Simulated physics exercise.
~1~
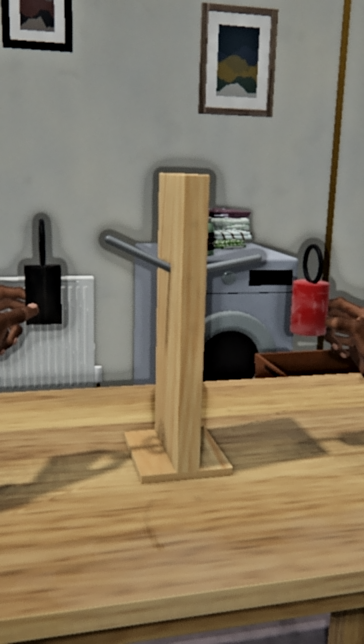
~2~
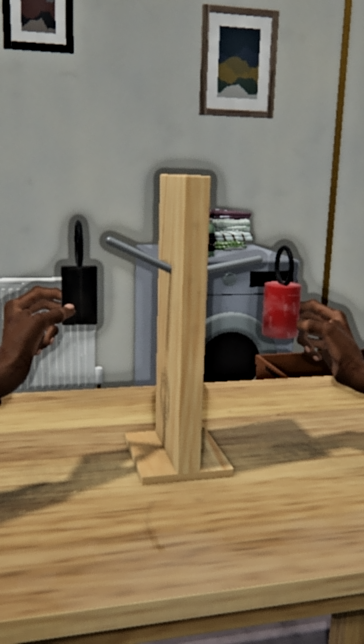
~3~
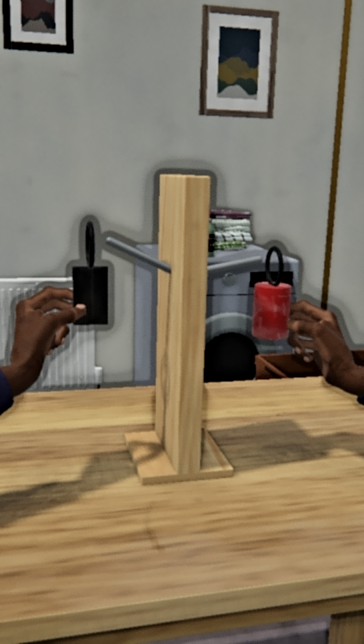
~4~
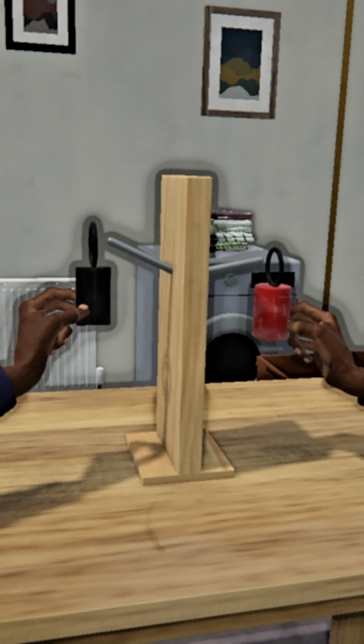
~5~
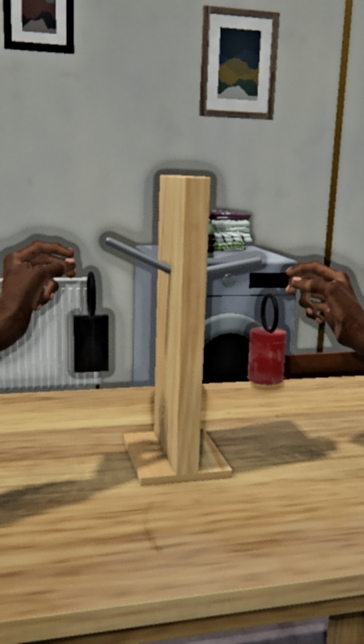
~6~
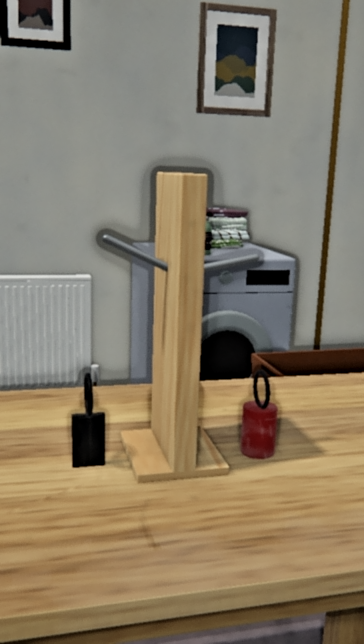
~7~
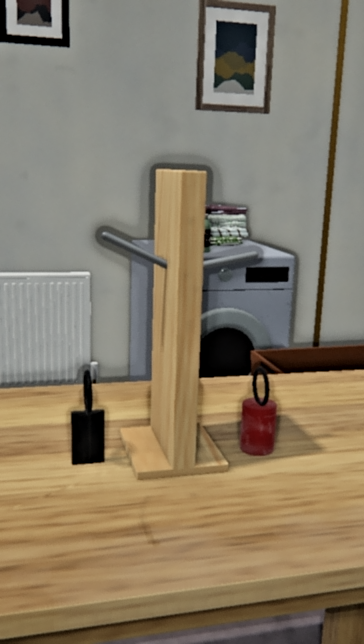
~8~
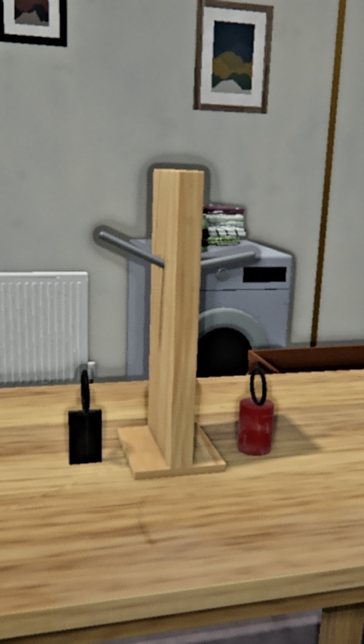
The footage shows two hands bringing a black tag and a red lantern inward toward the pegs on either side of a wooden stand, then letting go and withdrawing, after which both objects drop and come to rest upright on the table beside the stand.
